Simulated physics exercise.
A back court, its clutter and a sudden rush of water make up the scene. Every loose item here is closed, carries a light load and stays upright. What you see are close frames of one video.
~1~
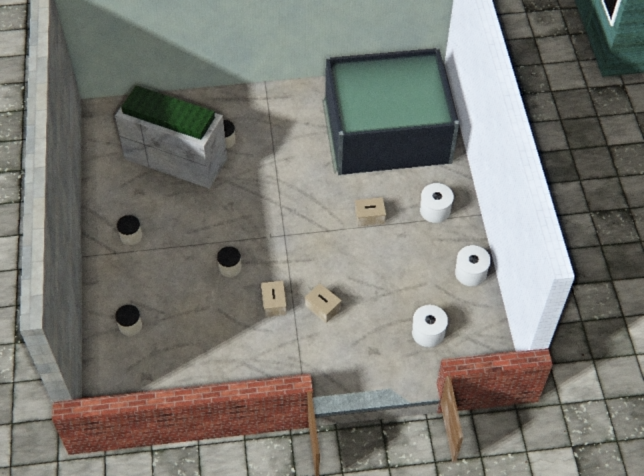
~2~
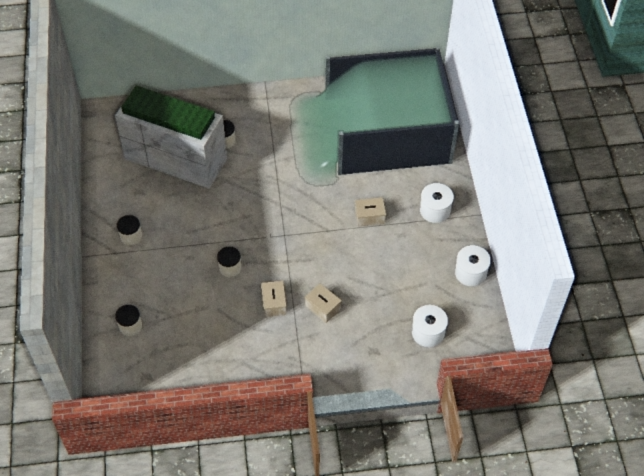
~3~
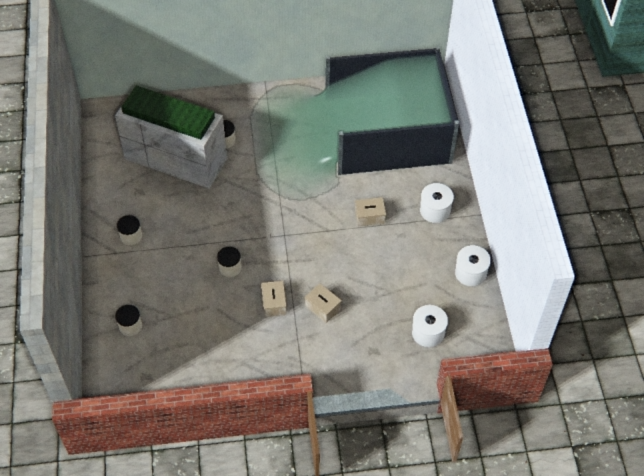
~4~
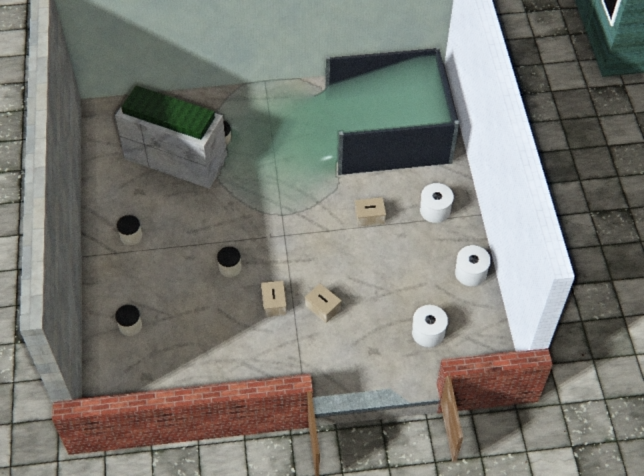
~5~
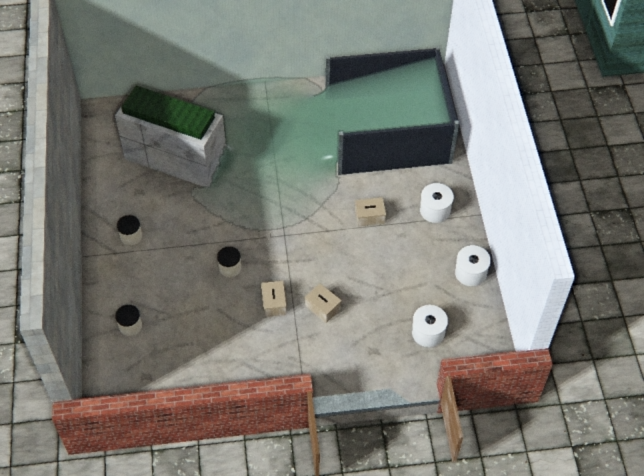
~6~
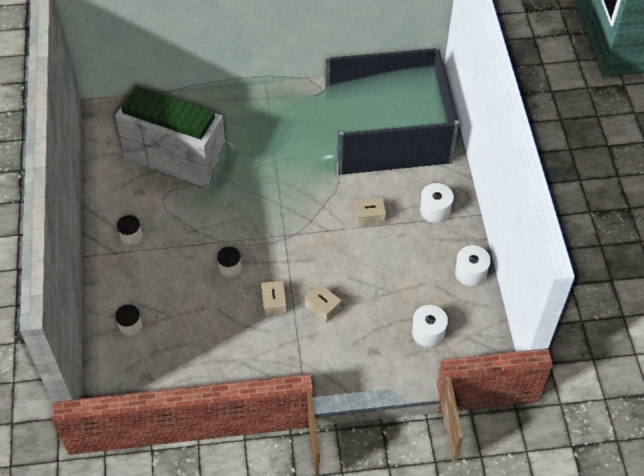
Green water rushed out of the left side of a dark-walled tank and spread across the walled court, reaching the grass-topped stone block, while the scattered boxes, white rolls and dark-topped drums stayed put.
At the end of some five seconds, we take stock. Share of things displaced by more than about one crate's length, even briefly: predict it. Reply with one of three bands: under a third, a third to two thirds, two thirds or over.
A third to two thirds.
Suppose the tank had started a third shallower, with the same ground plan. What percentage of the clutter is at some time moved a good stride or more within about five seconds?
Roughly 40 per cent.
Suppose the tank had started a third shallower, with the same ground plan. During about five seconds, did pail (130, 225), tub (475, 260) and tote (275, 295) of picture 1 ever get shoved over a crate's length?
As asked: Went the distance, fell short, fell short.
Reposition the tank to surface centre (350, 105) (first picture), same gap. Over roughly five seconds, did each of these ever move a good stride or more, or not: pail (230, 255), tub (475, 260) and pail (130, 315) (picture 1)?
Far enough, Not far, Far enough.
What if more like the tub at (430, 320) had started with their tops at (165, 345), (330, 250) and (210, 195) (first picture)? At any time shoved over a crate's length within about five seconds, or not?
Outcome per entry: Knocked aside / stays where it is / knocked aside.
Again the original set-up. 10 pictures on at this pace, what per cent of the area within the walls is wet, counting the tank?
About 60 percent.
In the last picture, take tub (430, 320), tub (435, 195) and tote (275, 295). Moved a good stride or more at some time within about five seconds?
One by one: Cleared the mark; remained nearby; remained nearby.
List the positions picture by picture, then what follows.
A pail at (224, 128), on the bottom; a pail at (128, 315) rests on the ground; 0 of 10 have shifted, in the first frame.
A pail at (224, 128), on the bottom; a pail at (128, 315) rests on the ground; 0 of 10 have shifted, in the second frame.
A pail at (224, 128) rests on the ground; a pail at (128, 315) rests on the ground; 0 of 10 have shifted, in the third frame.
A pail at (220, 128) rests on the ground, close to its start; a pail at (128, 315), on the bottom; 1 of 10 have shifted, in the fourth frame.
A pail is out of sight; a pail at (128, 315), on the bottom; 1 of 10 have shifted, in the fifth frame.
A pail is out of sight; a pail at (128, 315) rests on the ground; 1 of 10 have shifted, in the sixth frame.
A moment on, 1 of 10 are well off their spots; 1 afloat.
Next, 4 of 10 are well off their spots; 3 afloat.
Later, 4 of 10 are well off their spots; 4 afloat.
In the end, 4 of 10 are well off their spots, and 5 have been at some point; 5 afloat.
